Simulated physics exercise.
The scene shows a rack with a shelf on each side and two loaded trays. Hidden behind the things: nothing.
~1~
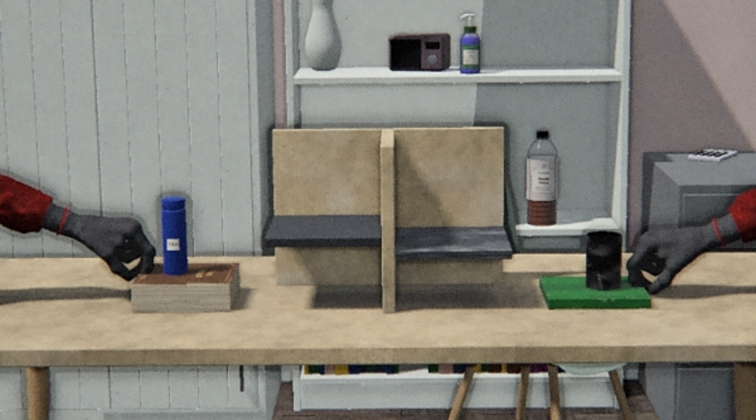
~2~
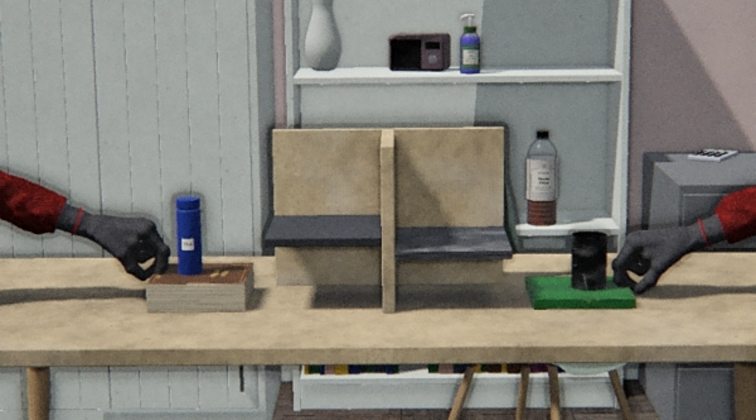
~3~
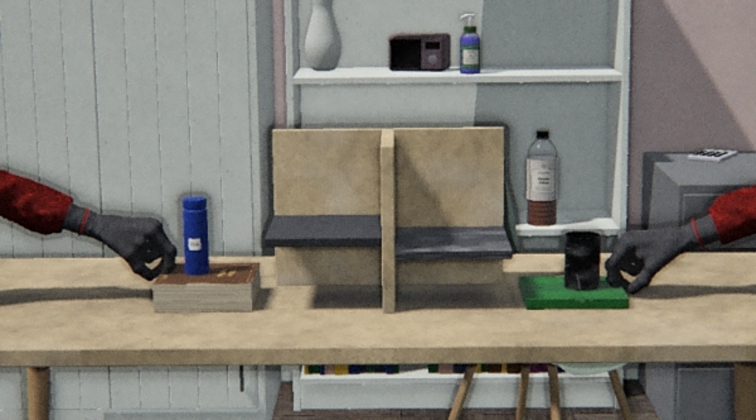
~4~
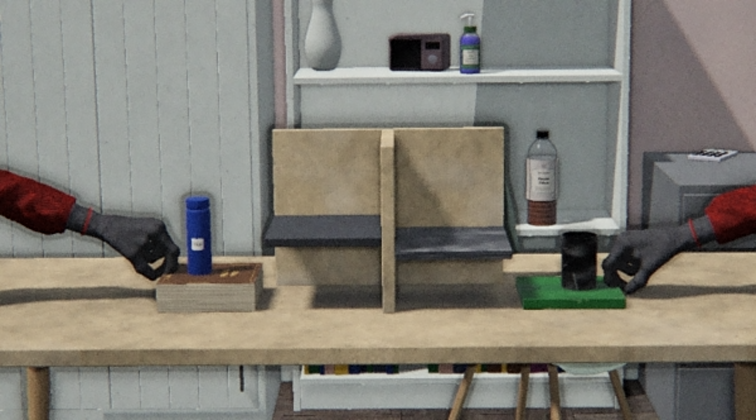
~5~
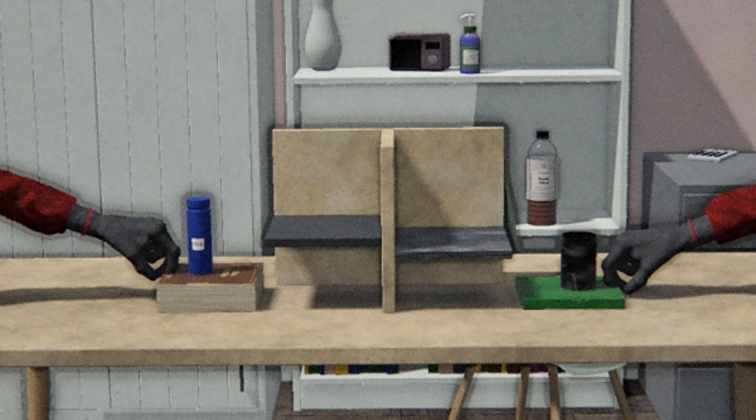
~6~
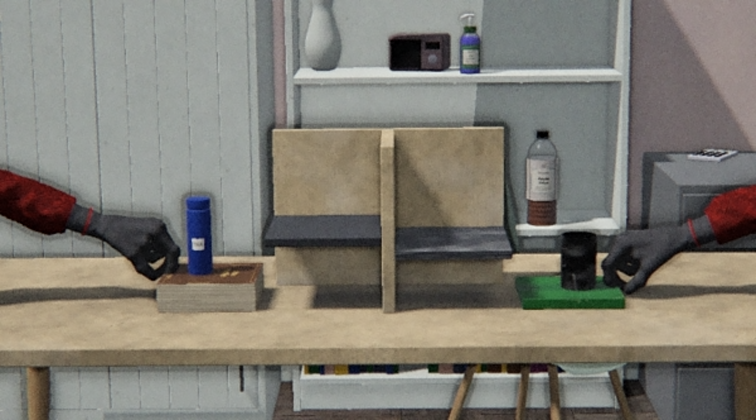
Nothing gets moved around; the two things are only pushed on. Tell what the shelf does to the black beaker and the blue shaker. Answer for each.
Going through them: The black beaker is hit and moved, the blue shaker is hit and moved.
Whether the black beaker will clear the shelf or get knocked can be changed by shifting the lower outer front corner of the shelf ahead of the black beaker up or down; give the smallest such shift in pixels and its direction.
Shift: 12 px, direction up.
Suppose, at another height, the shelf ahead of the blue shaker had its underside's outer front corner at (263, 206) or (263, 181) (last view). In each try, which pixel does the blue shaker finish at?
In the first case it settles close to (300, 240), in the second close to (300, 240).
Then, 1.24 s later than the last frame, black beaker tilted by 5° near (525, 260); blue shaker tilted by 42° near (252, 237).
When it is over, the black beaker strikes the shelf, near (536, 275); the blue shaker strikes the shelf, near (237, 274).
